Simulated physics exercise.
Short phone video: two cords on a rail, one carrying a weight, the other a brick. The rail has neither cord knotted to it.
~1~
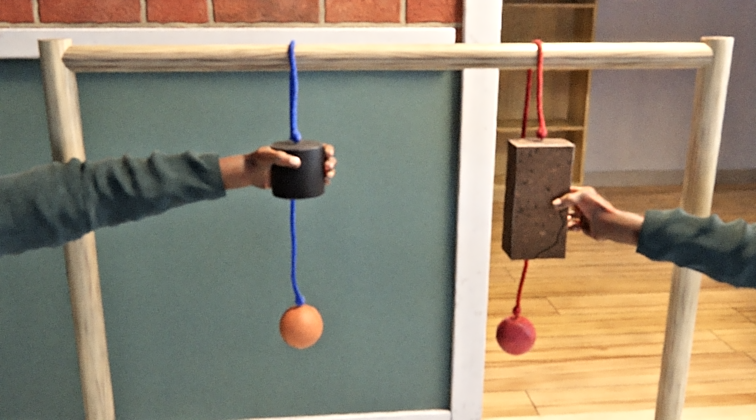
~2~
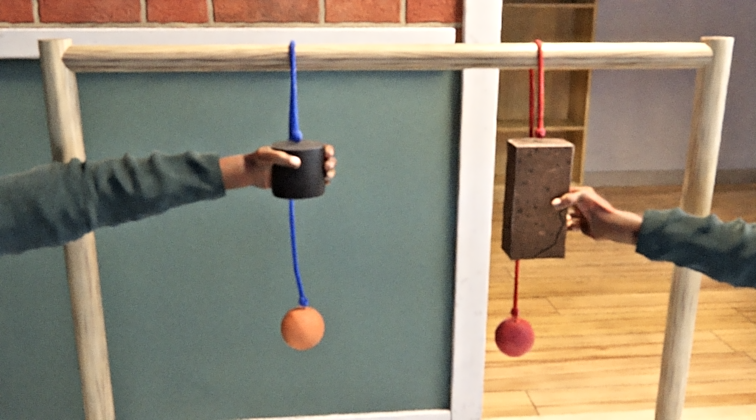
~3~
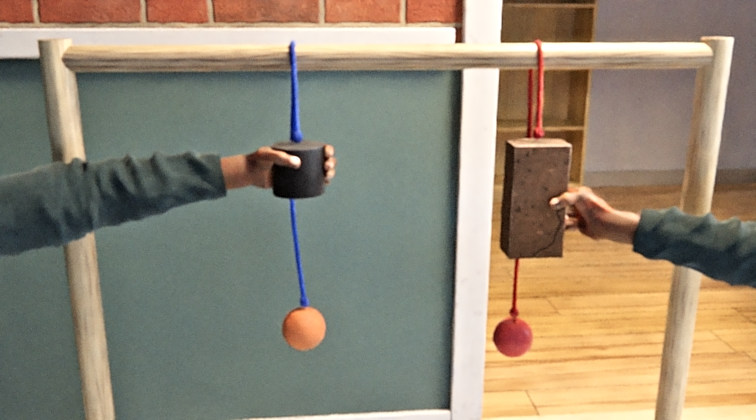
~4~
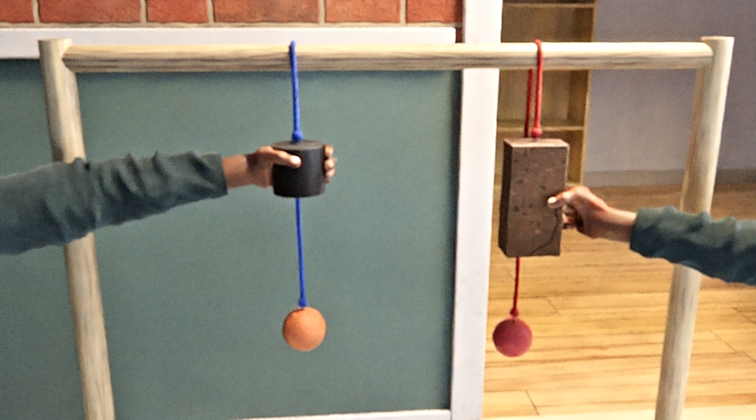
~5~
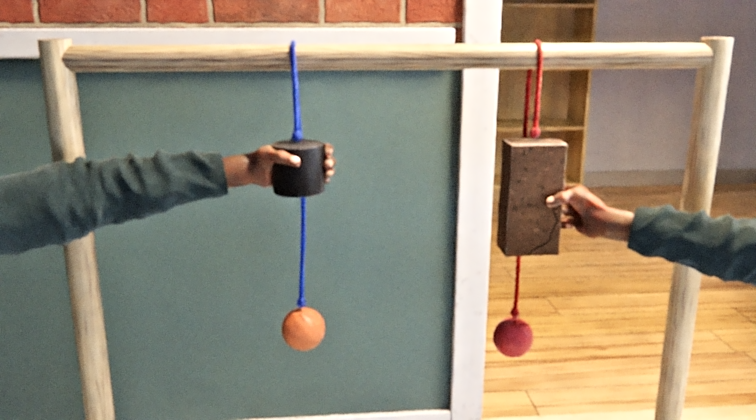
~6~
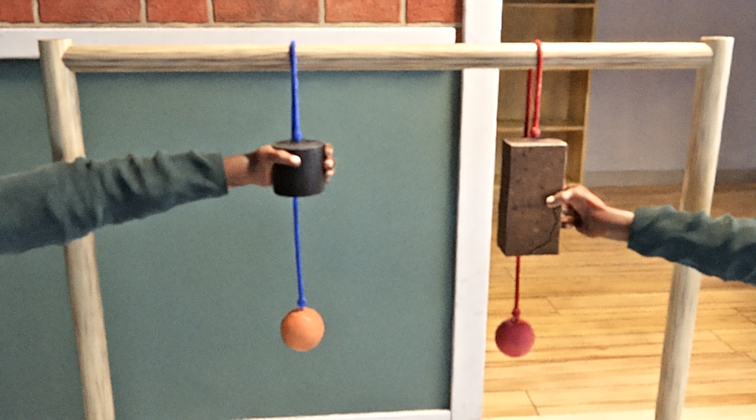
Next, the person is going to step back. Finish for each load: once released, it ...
The weight drops; the brick drops.
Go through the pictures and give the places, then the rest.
The first frame shows weight (298, 169); brick (537, 199); left orange (301, 326); right apple (516, 335).
The second frame shows weight (298, 169); brick (536, 199).
The third frame shows weight (298, 169); brick (534, 199).
The fourth frame shows weight (298, 169); brick (532, 198).
The fifth frame shows weight (298, 168); brick (531, 197).
The sixth frame shows weight (298, 168); brick (531, 197); left cord only laid over the rail; right cord only laid over the rail.
Then, 0.40 s after the last picture, weight dropping near (302, 340); brick dropping near (523, 324).
Then, 0.70 s after the last picture, weight on the floor; brick on the floor.
At rest, weight on the floor; brick on the floor. The weight pulls its rope through and the brick runs down to the floor.
